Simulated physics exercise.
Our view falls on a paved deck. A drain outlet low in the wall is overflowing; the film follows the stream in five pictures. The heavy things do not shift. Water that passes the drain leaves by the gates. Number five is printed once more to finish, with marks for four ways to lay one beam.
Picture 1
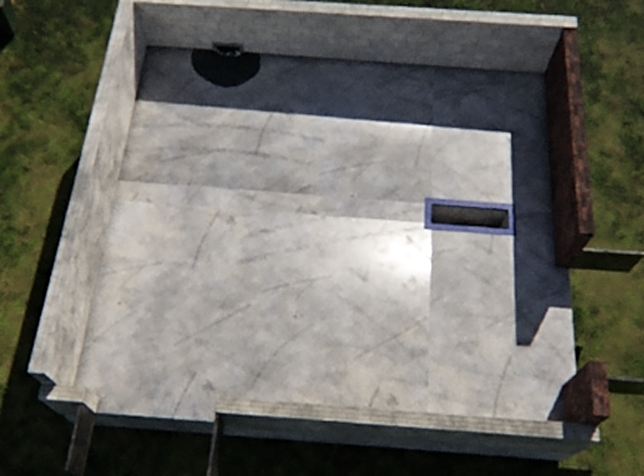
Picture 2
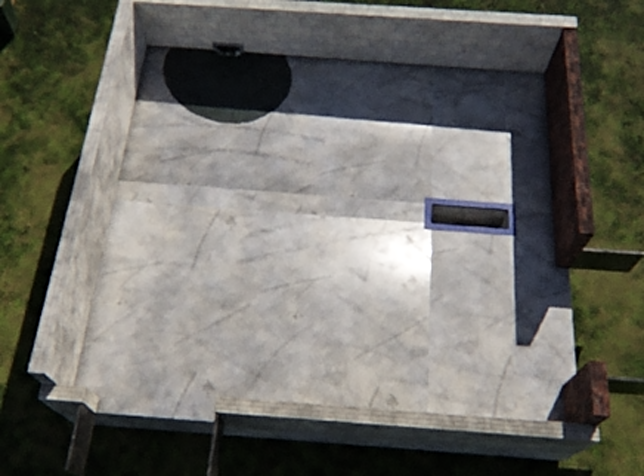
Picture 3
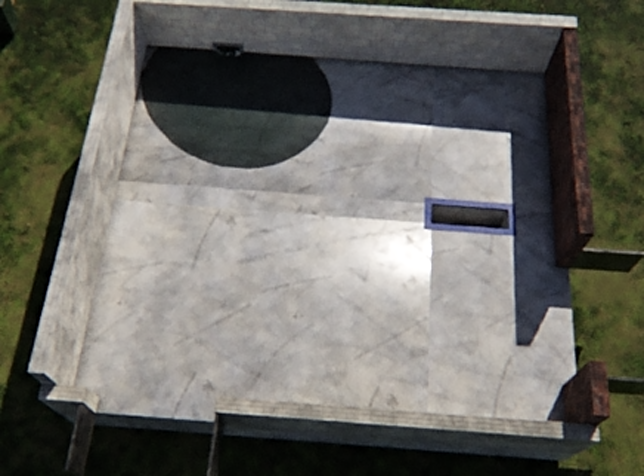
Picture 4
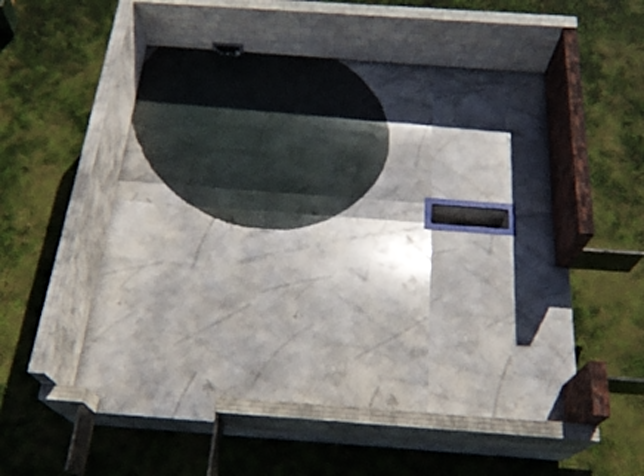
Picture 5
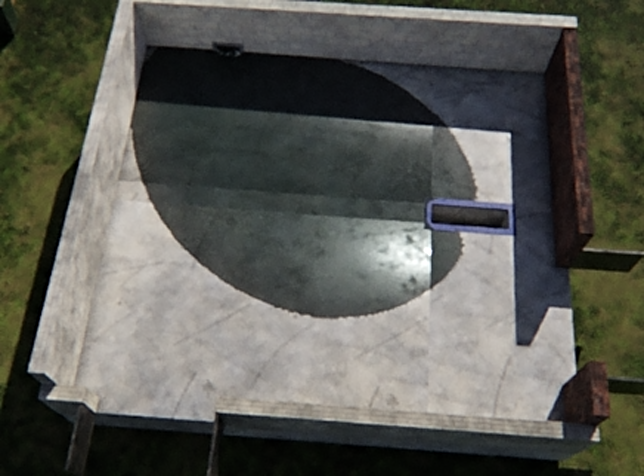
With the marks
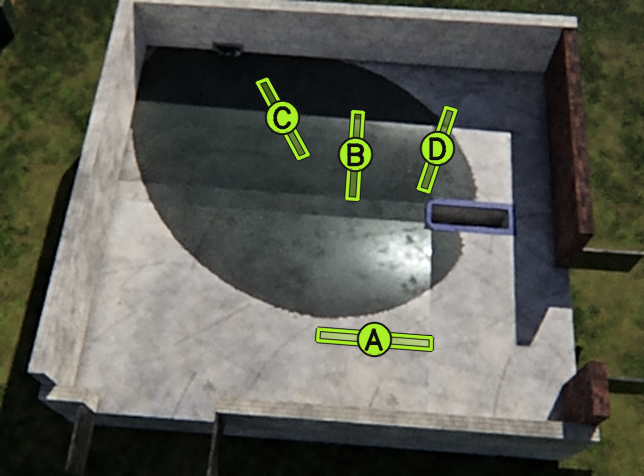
A dark patch of water spread from an outlet by the back wall across a pale walled deck, growing steadily toward the front and right until it reached the blue-edged drain.
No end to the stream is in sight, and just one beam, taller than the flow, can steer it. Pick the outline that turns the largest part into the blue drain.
A.
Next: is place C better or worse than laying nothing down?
Worse.
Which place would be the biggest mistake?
Place B.
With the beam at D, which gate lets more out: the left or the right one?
More leaves on the right.
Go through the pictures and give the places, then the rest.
Outfall at (228, 47); blue drain at (470, 217); open gate at (559, 324); open gate at (160, 403); water covers 2 % of the ground and shows as far out as (206, 76); blue drain still dry.
Water covers 6 % of the ground and shows as far out as (269, 109); blue drain still dry.
Water covers 14 % of the ground and shows as far out as (276, 158); blue drain still dry.
Water covers 26 % of the ground and shows as far out as (302, 224); blue drain still dry.
Water covers 43 % of the ground and shows as far out as (452, 263); blue drain taking water.
On the marked copy, A from (318, 334) to (431, 343); B from (352, 199) to (358, 112); C from (262, 81) to (303, 156); D from (423, 190) to (450, 108).
If A is chosen, about 22 % of the stream runs into the blue drain, about 77 % out by the gates.
If B is chosen, about 4 % of the stream runs into the blue drain, about 95 % out by the gates.
If C is chosen, about 15 % of the stream runs into the blue drain, about 85 % out by the gates.
If D is chosen, about 14 % of the stream runs into the blue drain, about 85 % out by the gates.
